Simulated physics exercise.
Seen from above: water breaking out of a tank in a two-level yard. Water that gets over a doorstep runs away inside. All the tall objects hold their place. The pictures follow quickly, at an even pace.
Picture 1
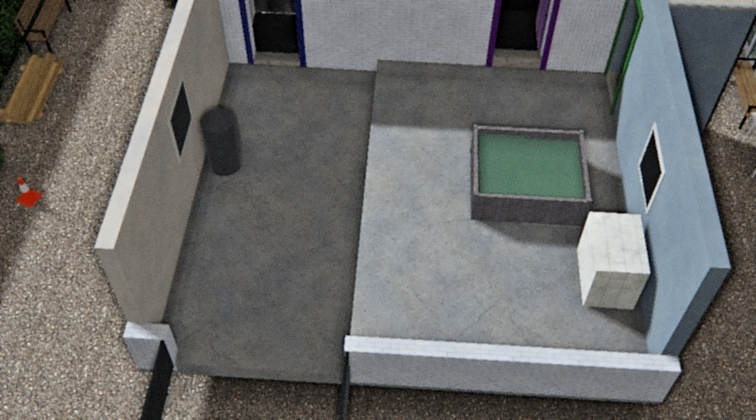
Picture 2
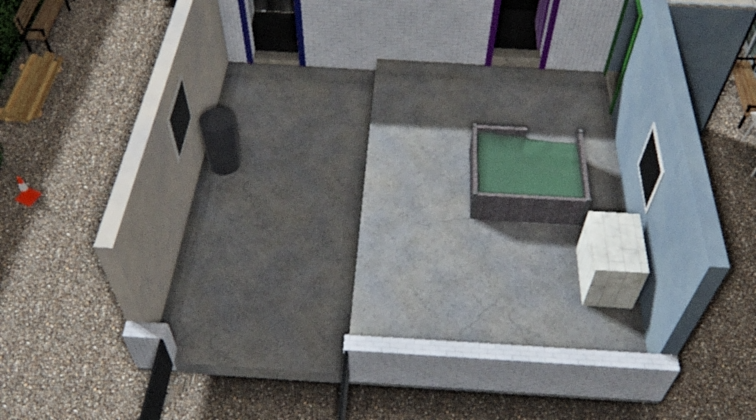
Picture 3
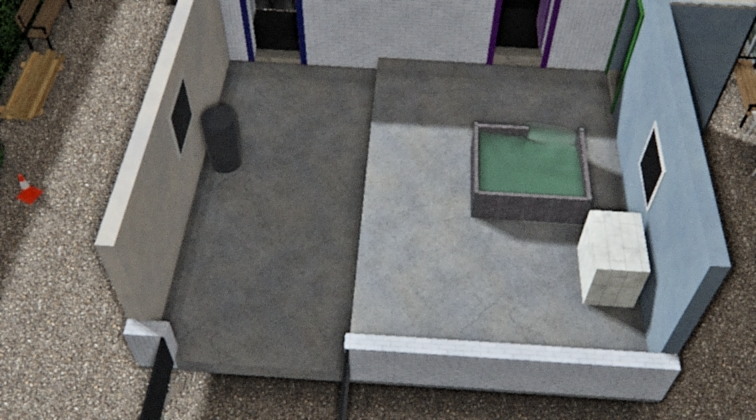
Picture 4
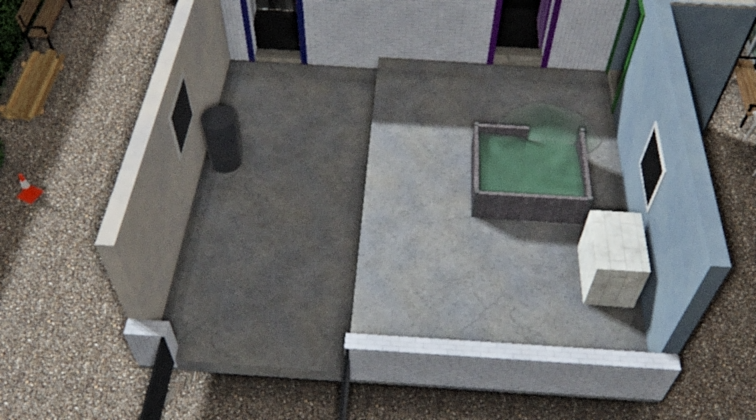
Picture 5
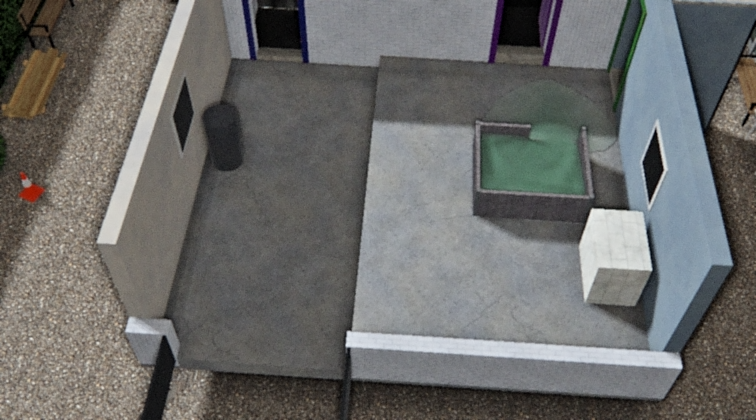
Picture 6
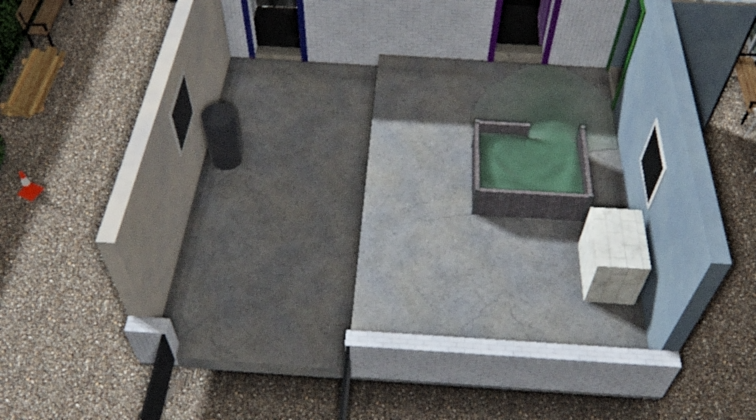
Green water pours through a gap in the open tank's far side and spreads outward.
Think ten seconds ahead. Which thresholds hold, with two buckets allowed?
One by one: The blue door admits no more than that; the purple door admits no more than that; the green door lets in a lot.
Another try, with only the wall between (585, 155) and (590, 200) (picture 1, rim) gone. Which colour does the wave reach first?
It is the green one.
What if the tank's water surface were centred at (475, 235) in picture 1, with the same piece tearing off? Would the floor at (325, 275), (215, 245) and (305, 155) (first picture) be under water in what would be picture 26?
In that order: Clear, not flooded, no water.
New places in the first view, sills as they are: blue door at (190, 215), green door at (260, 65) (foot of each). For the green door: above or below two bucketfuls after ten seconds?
Then: Green lets less in.
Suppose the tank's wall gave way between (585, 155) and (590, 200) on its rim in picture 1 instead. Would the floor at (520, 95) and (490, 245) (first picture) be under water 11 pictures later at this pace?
In that order: Flooded, wet.
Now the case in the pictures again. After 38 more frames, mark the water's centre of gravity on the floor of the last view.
I would point to (466, 125).
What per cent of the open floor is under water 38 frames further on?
Roughly 50 per cent.
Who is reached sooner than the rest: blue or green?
That is the one in green.
A moment on, water covers 10 % of the floor; the blue door not reached, the purple door wet at the sill, nothing in, the green door wet at the sill, nothing in.
Next, water covers 15 % of the floor; the blue door not reached, the purple door wet at the sill, nothing in, the green door over two buckets in.
Then, water covers 25 % of the floor; the blue door not reached, the purple door wet at the sill, nothing in, the green door over two buckets in.
Later, water covers 50 % of the floor; the blue door wet at the sill, nothing in, the purple door wet at the sill, nothing in, the green door over two buckets in.
In the end, water covers 75 % of the floor; the blue door wet at the sill, nothing in, the purple door wet at the sill, nothing in, the green door over two buckets in.
